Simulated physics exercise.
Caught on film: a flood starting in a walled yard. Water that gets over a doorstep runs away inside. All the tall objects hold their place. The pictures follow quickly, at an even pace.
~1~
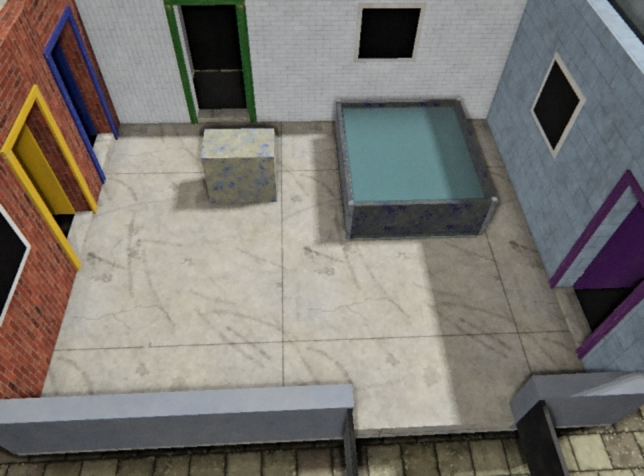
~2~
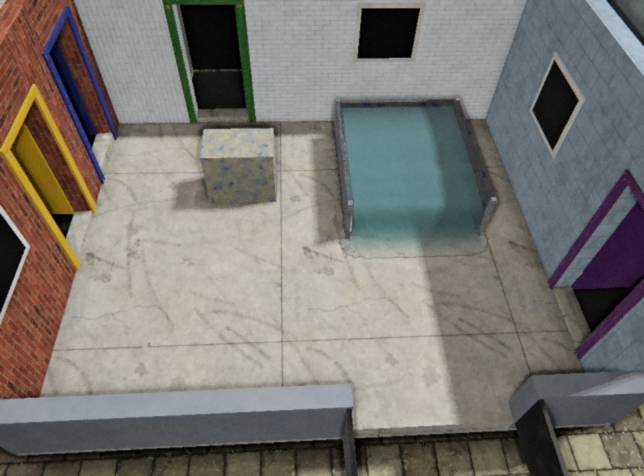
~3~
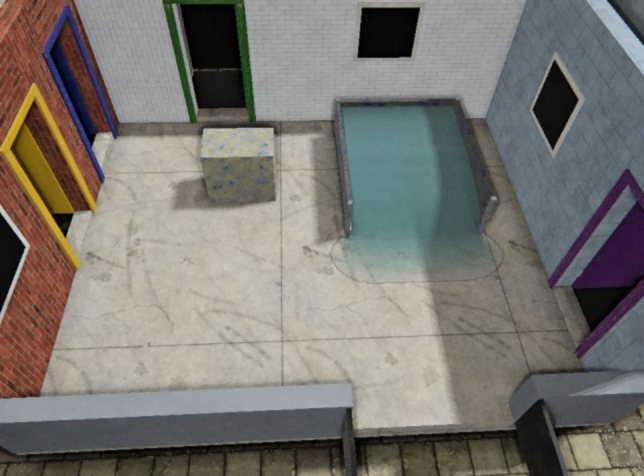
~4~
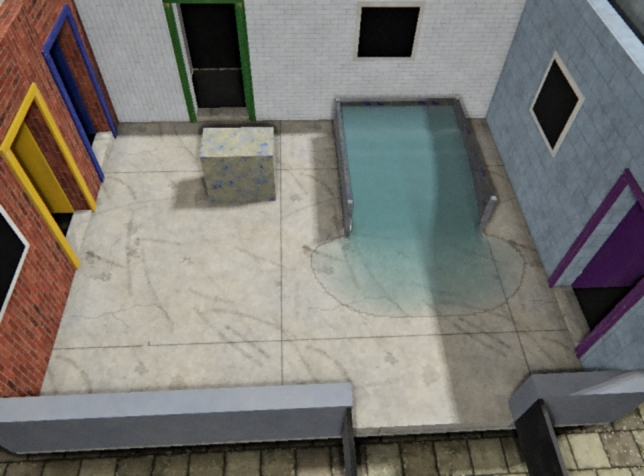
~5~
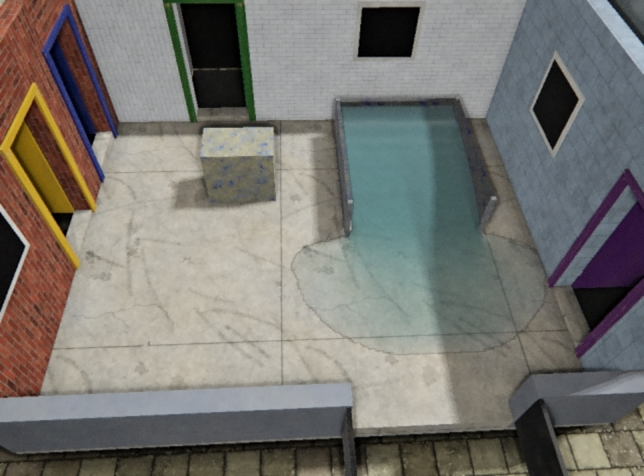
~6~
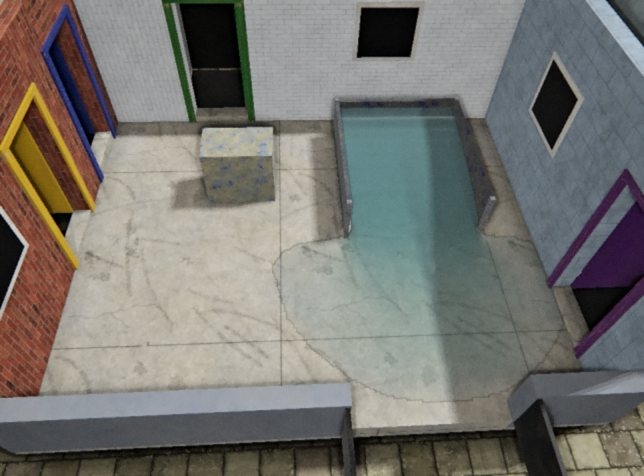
In the video, a tank of still water stands in a walled yard beside a speckled block; its front side disappears, and water pours out across the pale floor, spreading forward and sideways in a widening rounded sheet.
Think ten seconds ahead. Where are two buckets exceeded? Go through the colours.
In the end: The purple door takes more than that; the yellow door stays under that; the blue door stays under that; the green door stays under that.
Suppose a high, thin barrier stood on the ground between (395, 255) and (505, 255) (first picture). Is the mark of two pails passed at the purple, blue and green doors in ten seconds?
In short: The purple door lets less in, the blue door takes less, the green door stays under.
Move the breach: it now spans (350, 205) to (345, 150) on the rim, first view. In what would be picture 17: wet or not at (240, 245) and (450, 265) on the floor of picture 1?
As listed: Under water, no water.
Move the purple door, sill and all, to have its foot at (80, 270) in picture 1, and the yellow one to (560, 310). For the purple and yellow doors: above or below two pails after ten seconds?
In short: The purple door holds, the yellow door passes that mark.
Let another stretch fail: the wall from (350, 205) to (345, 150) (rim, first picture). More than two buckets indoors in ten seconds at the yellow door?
One by one: Yellow door takes more.
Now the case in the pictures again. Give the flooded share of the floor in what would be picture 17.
Close to 35 %.
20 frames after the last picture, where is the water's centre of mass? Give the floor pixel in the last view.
Near (388, 278).
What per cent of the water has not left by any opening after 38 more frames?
Near 46 in a hundred.
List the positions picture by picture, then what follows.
The first picture shows still water in the tank at (409, 151).
In the second picture, water pours out at (416, 223) and has run to (344, 241).
In the third picture, the front is at (338, 258), out from the gap at (415, 225).
In the fourth picture, the front is at (336, 290), out from the gap at (415, 225).
In the fifth picture, water pours out at (415, 225) and has run to (512, 329).
In the sixth picture, water pours out at (414, 226) and has run to a hidden place.
A moment on, water covers 35 % of the floor; the purple door wet at the sill, nothing in, the yellow door not reached, the blue door not reached, the green door not reached.
Next, water covers 35 % of the floor; the purple door over two buckets in, the yellow door not reached, the blue door not reached, the green door not reached.
Then, water covers 45 % of the floor; the purple door far over two buckets in, the yellow door not reached, the blue door not reached, the green door not reached.
Later, water covers 70 % of the floor; the purple door far over two buckets in, the yellow door wet at the sill, nothing in, the blue door wet at the sill, nothing in, the green door not reached.
In the end, water covers 95 % of the floor; the purple door far over two buckets in, the yellow door wet at the sill, nothing in, the blue door wet at the sill, nothing in, the green door wet at the sill, nothing in.
